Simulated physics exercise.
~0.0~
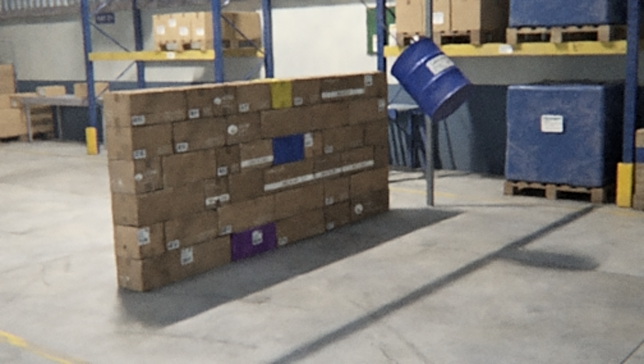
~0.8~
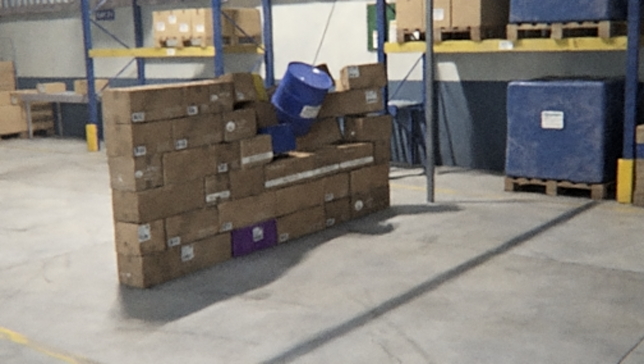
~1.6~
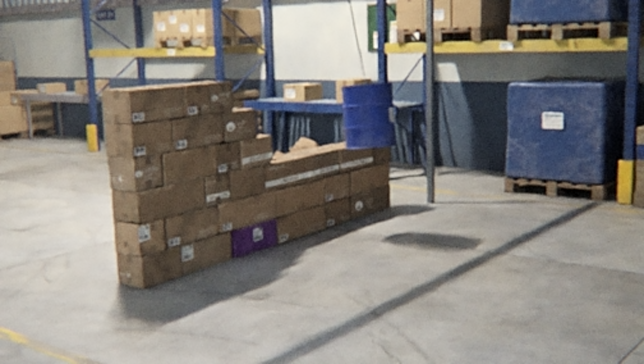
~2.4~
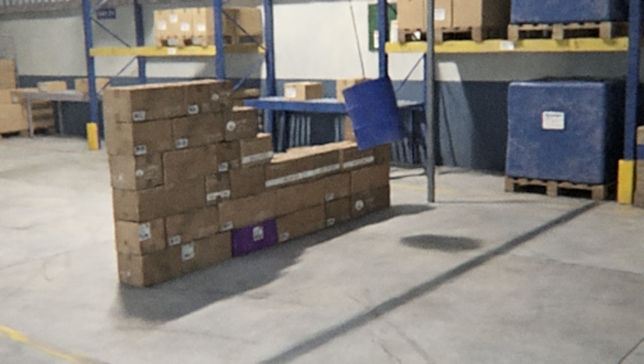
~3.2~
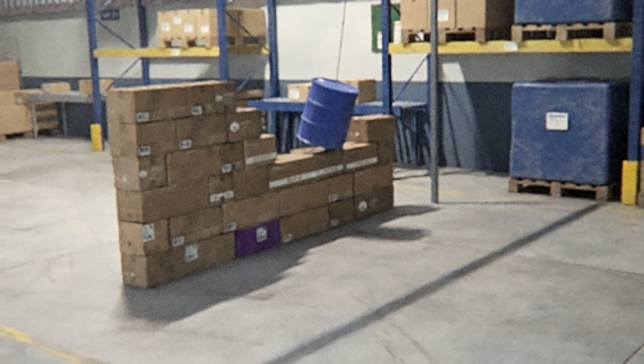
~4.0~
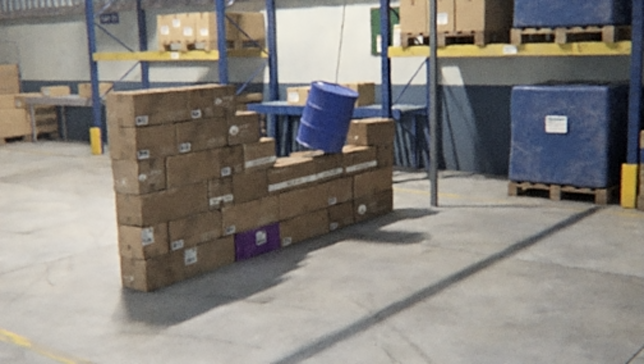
At the start, a blue drum hangs tilted on a line to the right of a staggered wall of brown cartons in a warehouse, with one yellow, one blue and one purple carton among them. The drum swings left into the upper part of the wall, knocking cartons loose and tipping the yellow and blue ones. It swings back to the right, leaving a wide gap where both coloured cartons have dropped from view. The drum then drifts left again over the lowered section. It ends tilted above the gap, with the left side standing and the purple carton still in place.
